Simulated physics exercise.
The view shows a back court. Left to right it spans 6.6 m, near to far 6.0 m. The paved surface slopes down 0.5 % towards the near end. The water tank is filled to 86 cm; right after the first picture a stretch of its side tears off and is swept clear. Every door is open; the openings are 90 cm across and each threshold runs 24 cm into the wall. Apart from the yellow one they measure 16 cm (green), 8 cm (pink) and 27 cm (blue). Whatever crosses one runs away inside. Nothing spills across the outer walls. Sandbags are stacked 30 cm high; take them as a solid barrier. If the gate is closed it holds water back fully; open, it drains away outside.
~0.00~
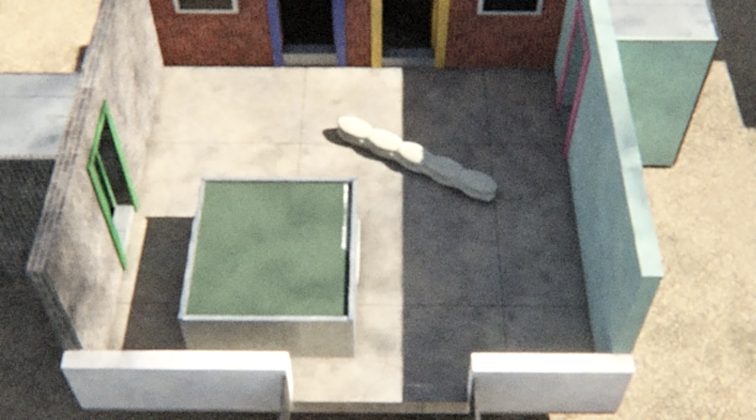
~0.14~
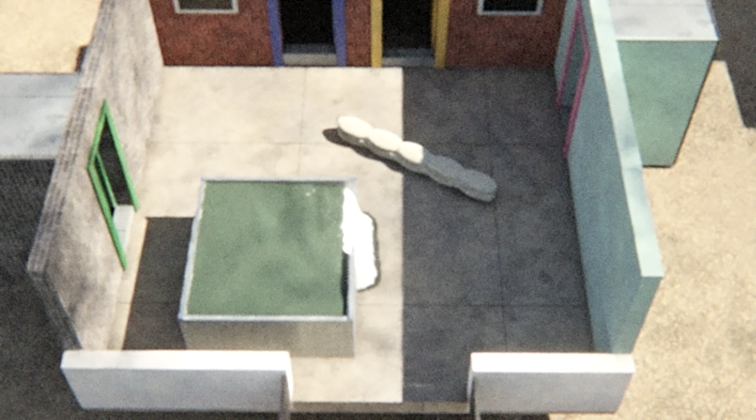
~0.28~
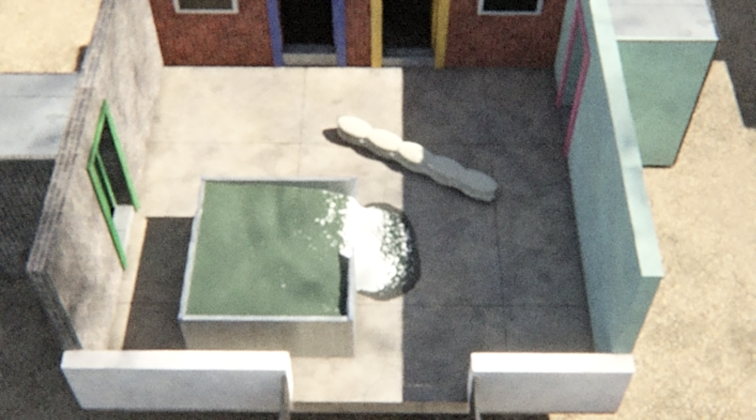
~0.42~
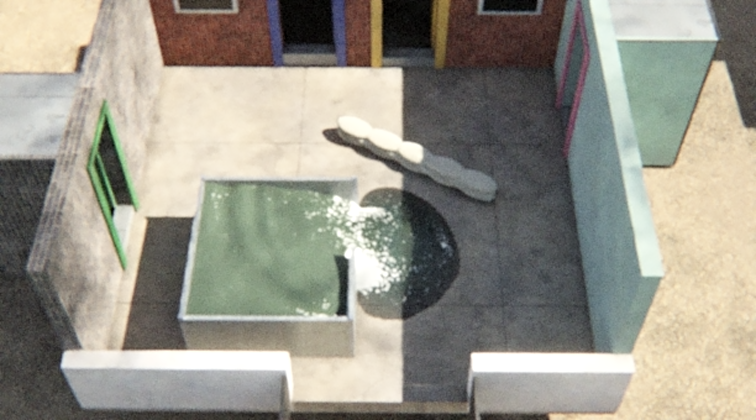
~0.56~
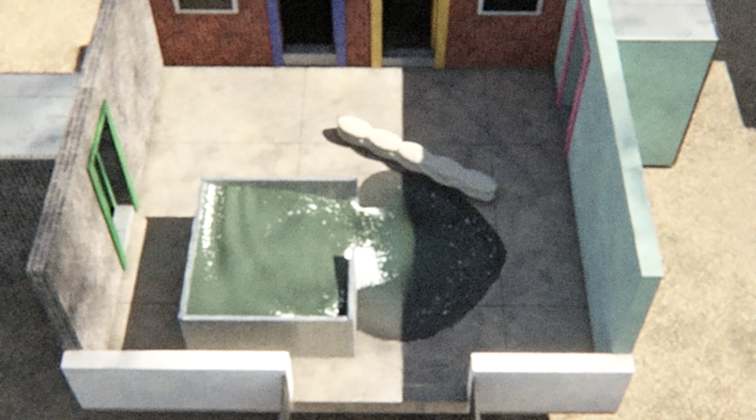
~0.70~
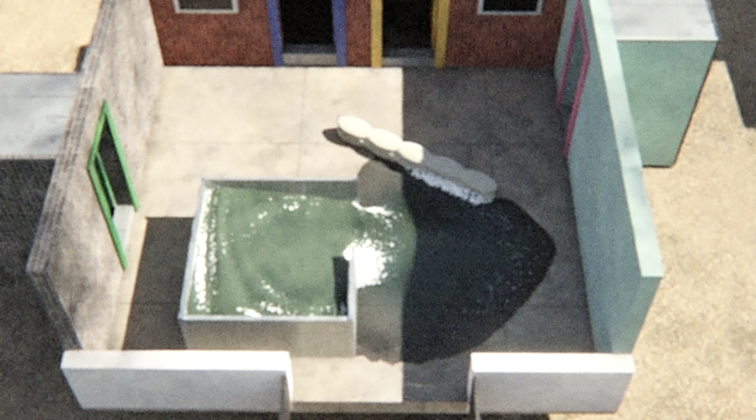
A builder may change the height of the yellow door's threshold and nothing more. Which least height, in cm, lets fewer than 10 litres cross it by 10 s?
At least 6.5 cm or so.
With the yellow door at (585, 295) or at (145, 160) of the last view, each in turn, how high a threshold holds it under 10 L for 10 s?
Roughly 34 and 9.0 cm.
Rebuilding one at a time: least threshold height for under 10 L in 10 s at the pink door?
Roughly 5.5 cm at pink.
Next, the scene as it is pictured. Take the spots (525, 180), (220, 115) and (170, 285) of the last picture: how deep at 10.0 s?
Roughly 7, 12 and 10 cm, in turn.
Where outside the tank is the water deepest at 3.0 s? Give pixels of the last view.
Around (591, 374).
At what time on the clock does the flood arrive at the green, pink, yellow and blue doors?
Green 4.5 s, pink 1.5 s, yellow 3.0 s, blue 3.8 s.
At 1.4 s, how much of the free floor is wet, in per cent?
About 30 per cent.
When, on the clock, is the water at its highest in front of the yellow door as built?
Near 6.5 s.
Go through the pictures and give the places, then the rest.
In the first picture, the water tank at (273, 248) is whole and still, 86 cm deep; the yellow door at (409, 21) is dry.
In the second picture, the gap is at (353, 240), the front 0.3 m out at (375, 278); the back of the water tank holds 86 cm.
In the third picture, the front is at (413, 275), 0.9 m from the gap at (353, 241); 1.1 m2 of floor is wet, 86 cm left at the back.
In the fourth picture, the gap is at (353, 242), the front 1.5 m out at (454, 262); the back of the water tank holds 86 cm.
In the fifth picture, the front is at (500, 255), 2.1 m from the gap at (353, 242); 4.4 m2 of floor is wet, 82 cm left at the back.
In the sixth picture, water pours out at (353, 241) and has run 2.8 m, to (549, 252); about 6 cm deep outside, 73 cm at the back; 2.1 m in a straight line remain to the yellow door at (409, 21).
After 1.4 s water covers 30 % of the floor, deepest (50 cm) near (571, 232); it has not reached the yellow door.
After 3.0 s water covers 50 % of the floor, deepest (47 cm) near (591, 374); it has not reached the yellow door.
After 10.0 s water covers 95 % of the floor, deepest (16 cm) near (572, 242); 6 cm at the yellow door, 0 litres in over its 19 cm threshold.
At the yellow door as built, the water arrived by 3.1 s and peaked near 10 cm at 6.6 s.
Run again over the same 10 s with other heights there, 21 litres in over 5 cm, 6 litres over 7 cm. The limit of 10 litres is kept from about 6.5 cm up.
